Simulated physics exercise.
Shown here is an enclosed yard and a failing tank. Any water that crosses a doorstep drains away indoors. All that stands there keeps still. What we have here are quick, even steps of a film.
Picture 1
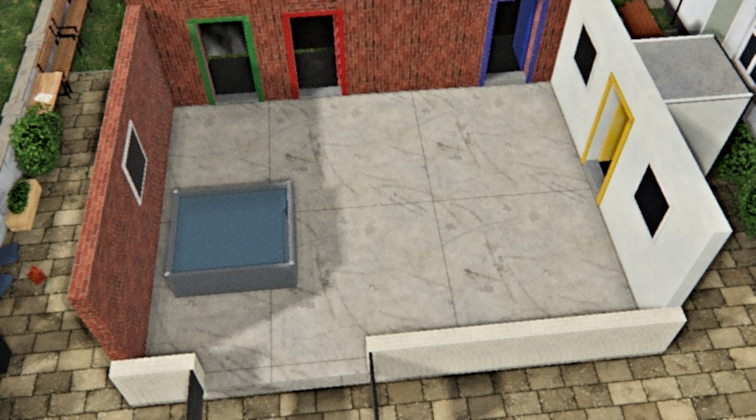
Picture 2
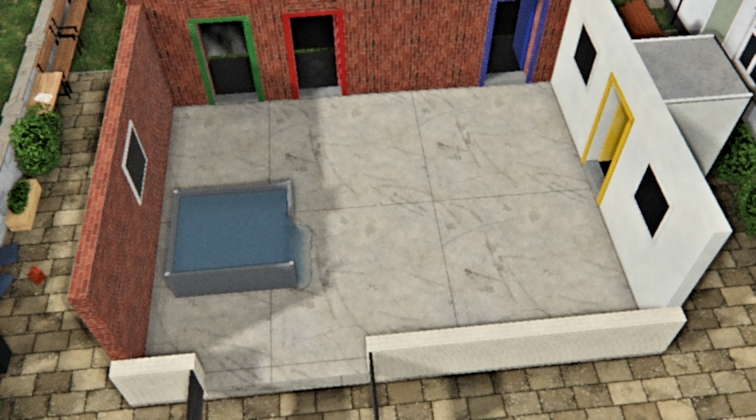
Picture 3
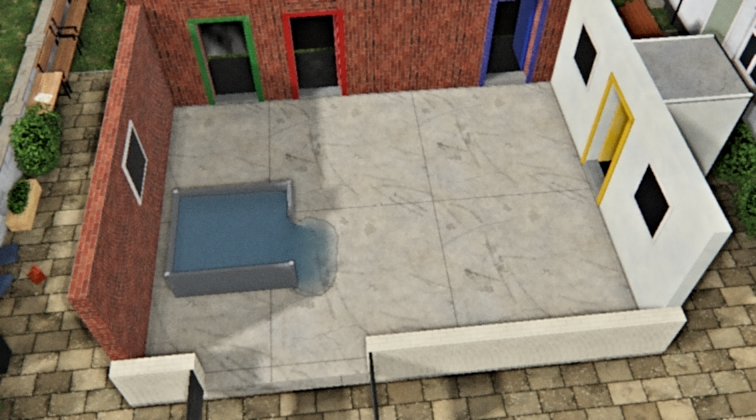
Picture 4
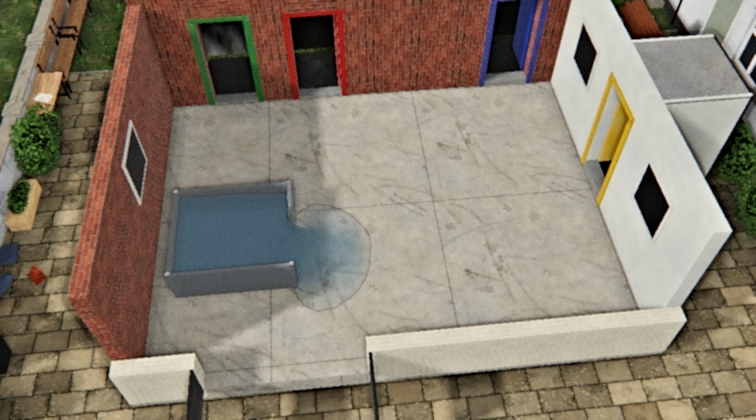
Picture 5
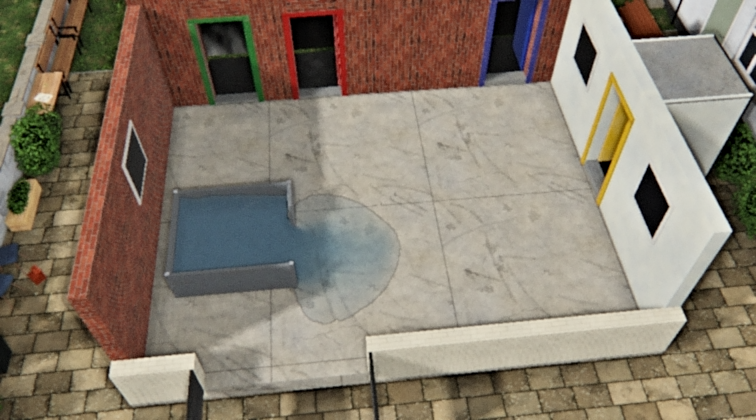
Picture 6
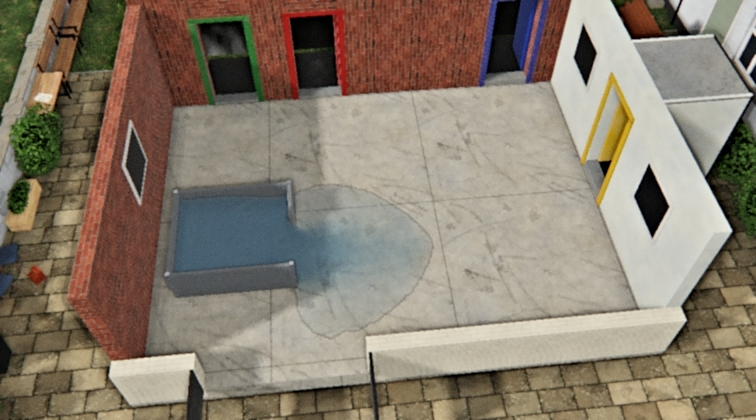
Water pouring from the right side of a rectangular tank and spreading rightward across the pale floor of a walled yard.
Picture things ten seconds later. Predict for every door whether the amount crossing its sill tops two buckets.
The yellow door does not top it. The red door does not top it. The blue door does not top it. The green door does not top it.
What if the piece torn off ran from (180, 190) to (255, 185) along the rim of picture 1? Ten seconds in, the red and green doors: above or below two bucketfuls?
Briefly, the red one crosses the line and the green one crosses the line.
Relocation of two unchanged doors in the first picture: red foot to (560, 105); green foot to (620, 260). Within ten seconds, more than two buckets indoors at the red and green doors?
Note - the red door ends up above it; the green door ends up above it.
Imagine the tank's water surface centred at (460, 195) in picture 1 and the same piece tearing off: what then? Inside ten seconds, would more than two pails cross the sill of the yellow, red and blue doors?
I'd say the yellow door overshoots, the red door stops short and the blue door stops short.
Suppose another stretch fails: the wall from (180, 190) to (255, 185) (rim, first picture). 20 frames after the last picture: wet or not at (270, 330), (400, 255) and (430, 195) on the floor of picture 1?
As listed: Clear, dry, free of water.
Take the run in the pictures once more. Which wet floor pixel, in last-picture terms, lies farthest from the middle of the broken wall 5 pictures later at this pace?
I'd go with roughly (553, 255).
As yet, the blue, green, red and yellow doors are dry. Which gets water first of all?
That would be the door marked yellow.
A moment on, water covers 25 % of the floor; the yellow door not reached, the red door not reached, the blue door not reached, the green door not reached.
Next, water covers 45 % of the floor; the yellow door not reached, the red door not reached, the blue door not reached, the green door not reached.
Then, water covers 55 % of the floor; the yellow door under two buckets in, the red door not reached, the blue door not reached, the green door not reached.
Later, water covers 50 % of the floor; the yellow door under two buckets in, the red door not reached, the blue door wet at the sill, nothing in, the green door not reached.
In the end, water covers 70 % of the floor; the yellow door under two buckets in, the red door wet at the sill, nothing in, the blue door wet at the sill, nothing in, the green door wet at the sill, nothing in.
